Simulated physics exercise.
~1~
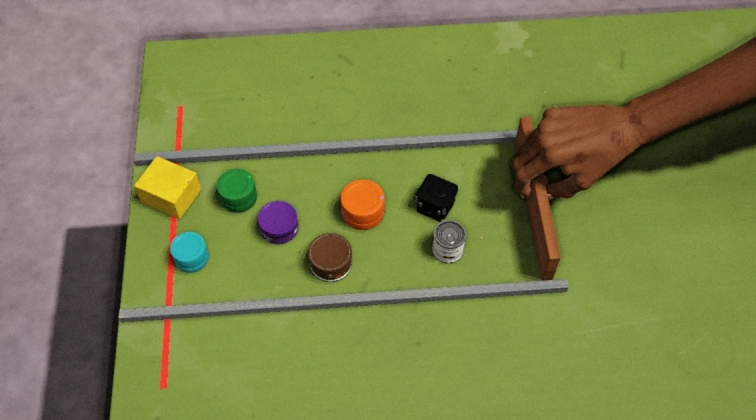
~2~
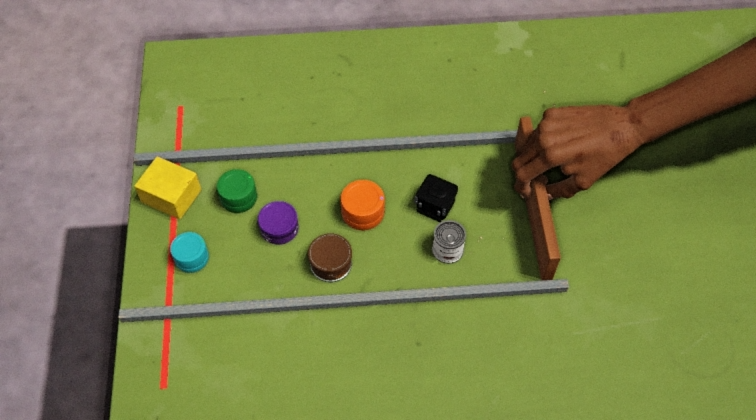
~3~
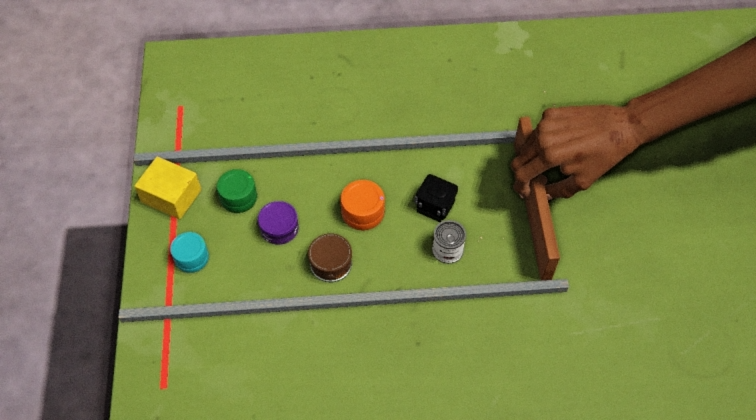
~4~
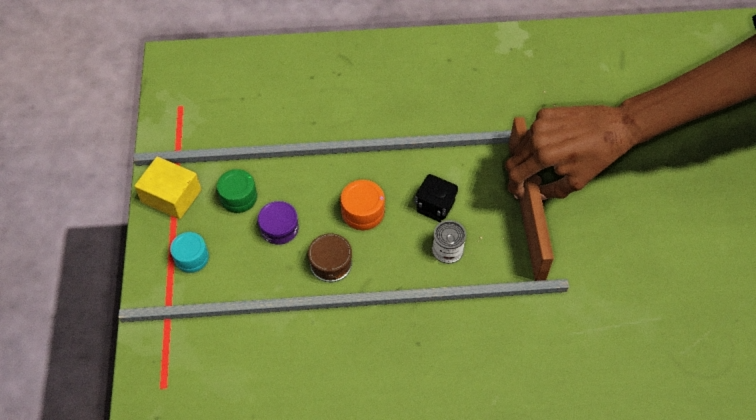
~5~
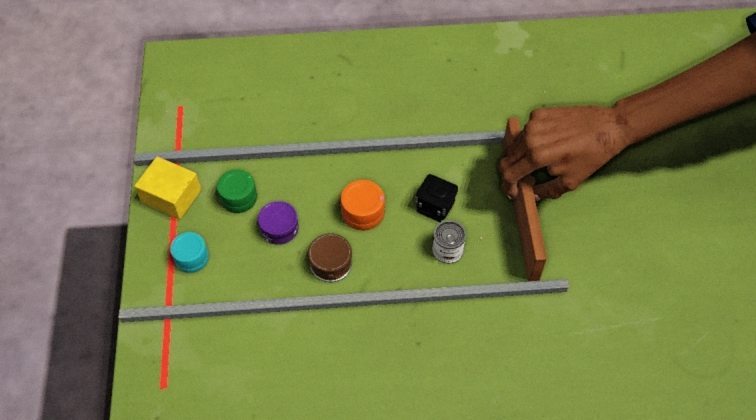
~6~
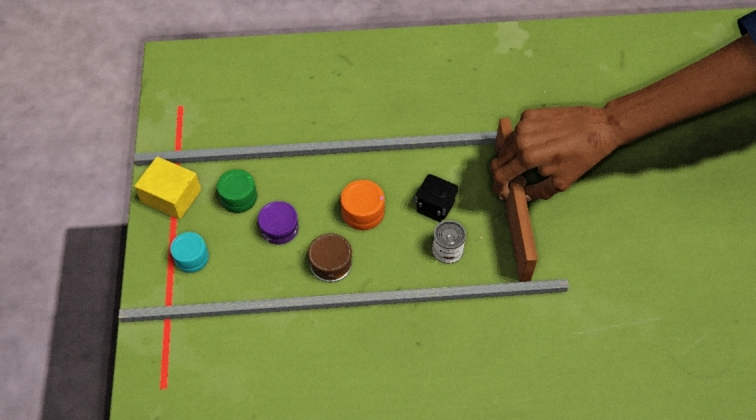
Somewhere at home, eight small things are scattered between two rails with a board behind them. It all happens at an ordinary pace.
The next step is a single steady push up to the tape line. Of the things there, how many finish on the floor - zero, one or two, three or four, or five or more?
Three or four finish on the floor.
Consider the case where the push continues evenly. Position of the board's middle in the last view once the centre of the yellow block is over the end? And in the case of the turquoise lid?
The middle is at (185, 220) when it's the yellow block, and at (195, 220) when it's the turquoise lid.
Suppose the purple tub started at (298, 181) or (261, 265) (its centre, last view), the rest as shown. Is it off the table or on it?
Per position - saved; not saved.
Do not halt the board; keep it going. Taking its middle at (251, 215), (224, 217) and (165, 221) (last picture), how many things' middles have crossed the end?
Taking the three positions in turn, the counts come to 0, 0 and 4.
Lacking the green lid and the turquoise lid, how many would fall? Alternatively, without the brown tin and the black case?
That gives 2 in the first case, then 1 in the second.
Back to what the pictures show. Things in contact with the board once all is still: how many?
The count in contact is 4.
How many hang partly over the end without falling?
Result: 0.
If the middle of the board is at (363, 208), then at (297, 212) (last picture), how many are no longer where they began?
5 and 7.
Early on, none off yet; yellow block at rest near (168, 188); turquoise lid at rest near (190, 253); green lid at rest near (237, 191).
Finally, the number that fall off is three or four; lost, orange lid, purple tub, turquoise lid and yellow block.
